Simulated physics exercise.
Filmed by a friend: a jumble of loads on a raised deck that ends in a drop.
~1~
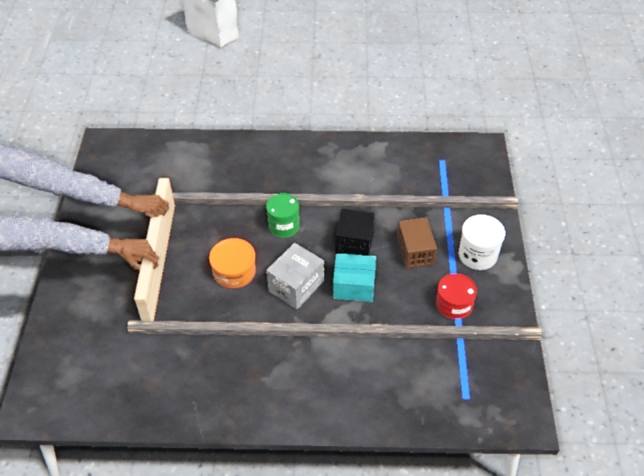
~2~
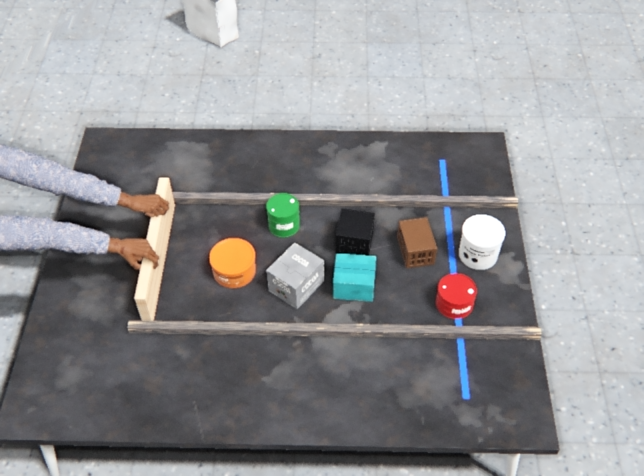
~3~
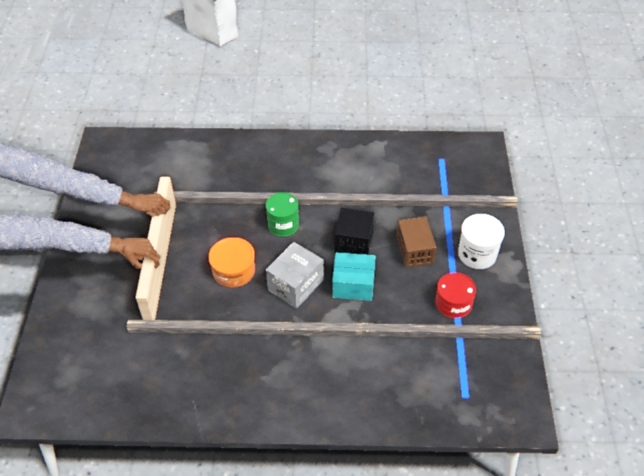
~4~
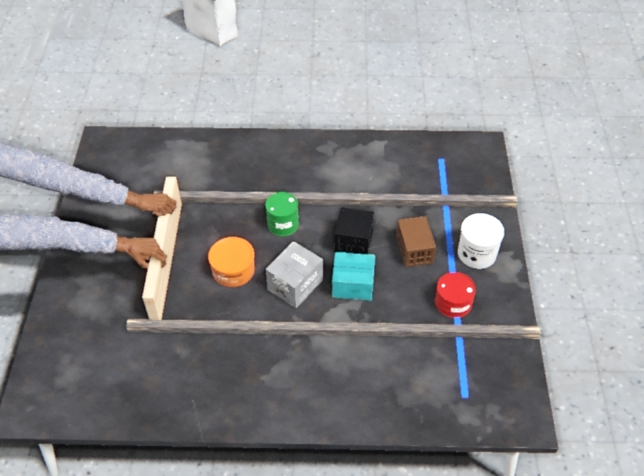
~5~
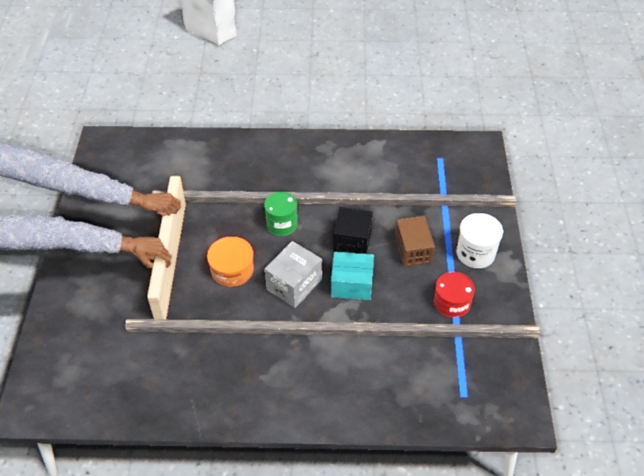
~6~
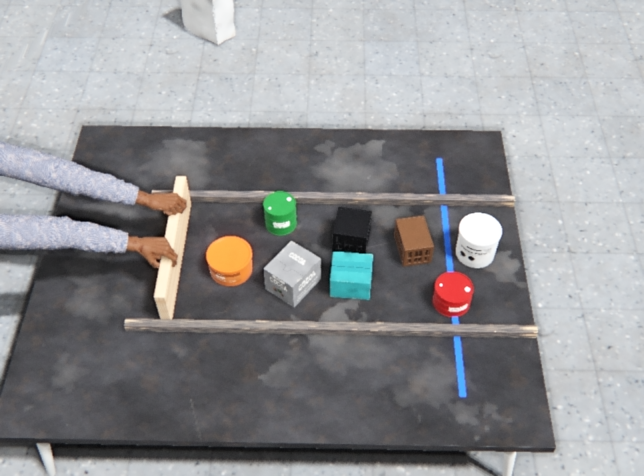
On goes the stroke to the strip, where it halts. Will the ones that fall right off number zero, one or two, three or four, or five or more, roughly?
They will number one or two.
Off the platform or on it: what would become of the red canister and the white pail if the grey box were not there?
The red canister is still up and the white pail goes down.
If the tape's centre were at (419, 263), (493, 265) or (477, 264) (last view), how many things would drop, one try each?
Counts per try: 0; 5; 4.
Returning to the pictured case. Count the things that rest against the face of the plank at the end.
In total, 3.
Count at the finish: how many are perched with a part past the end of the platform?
It would come to 2.
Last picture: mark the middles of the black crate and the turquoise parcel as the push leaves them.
About (482, 235), and the other about (520, 292).
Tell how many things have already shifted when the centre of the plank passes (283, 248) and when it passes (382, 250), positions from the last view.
That gives 4 for the first and 8 for the second.
A little later, none off yet; white pail at rest near (478, 241); red canister at rest near (453, 294); brown crate at rest near (413, 241).
Next, none off yet; white pail shifted about its own width near (510, 250); red canister shifted about its own width near (509, 299); brown crate shifted about its own width near (468, 250).
When it is over, the number that fall off is one or two; down, red canister and white pail.
